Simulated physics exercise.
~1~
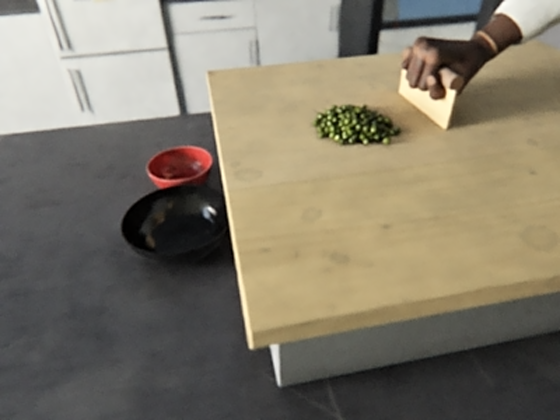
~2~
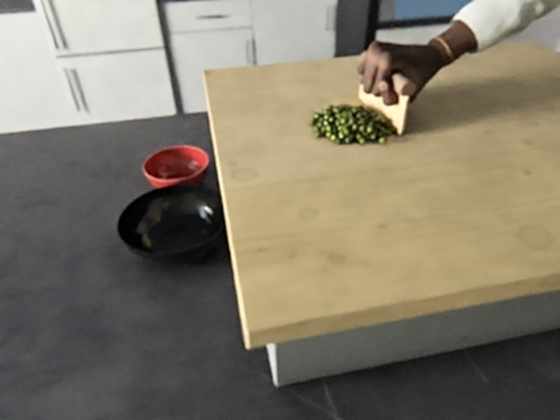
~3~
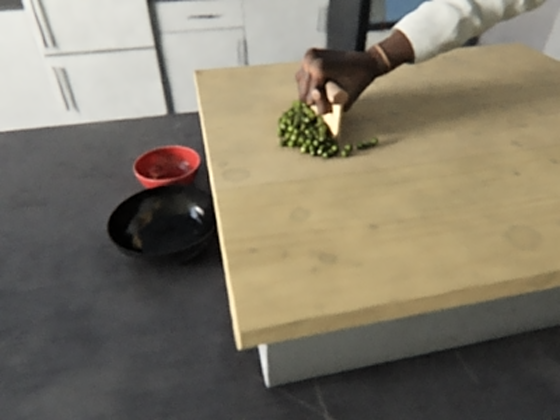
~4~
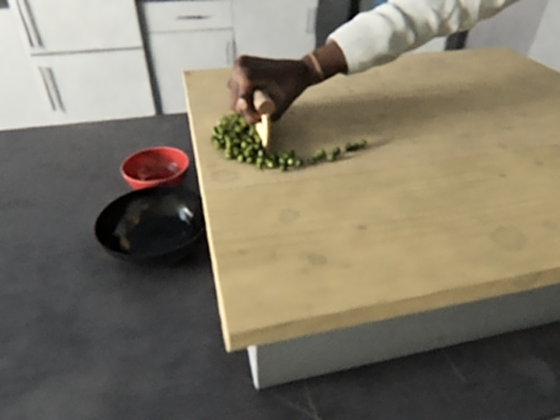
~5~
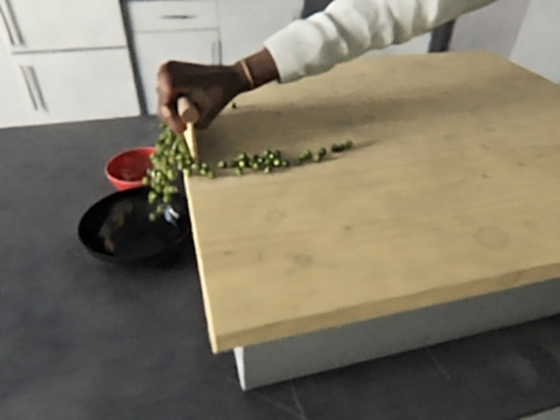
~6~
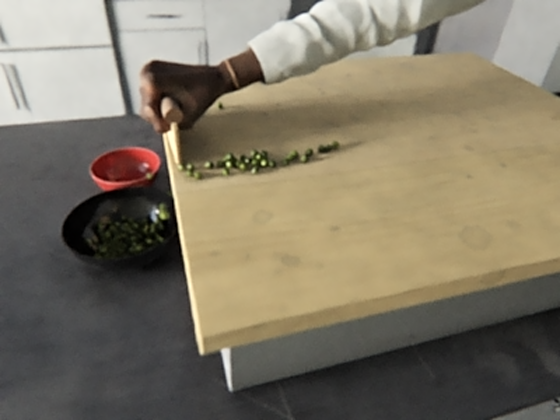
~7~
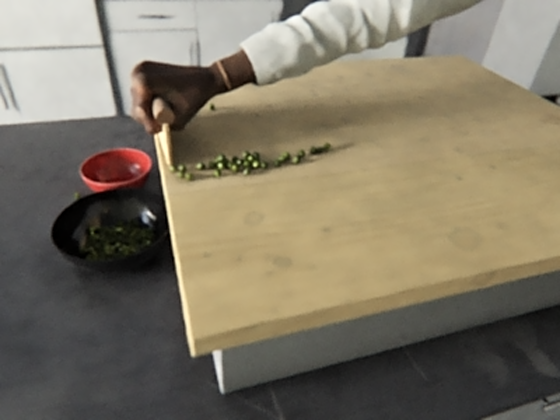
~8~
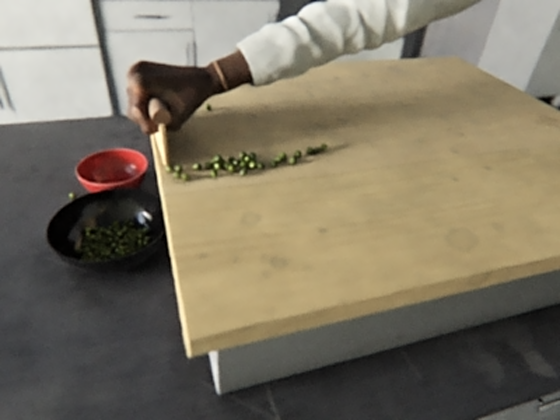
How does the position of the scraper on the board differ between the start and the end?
At the start the scraper stands on the board to the right of the olive pile. At the end it is held at the board's left edge, beside the bowls.
A hand scrapes green olives left across a board, most into a black bowl, leaving some.
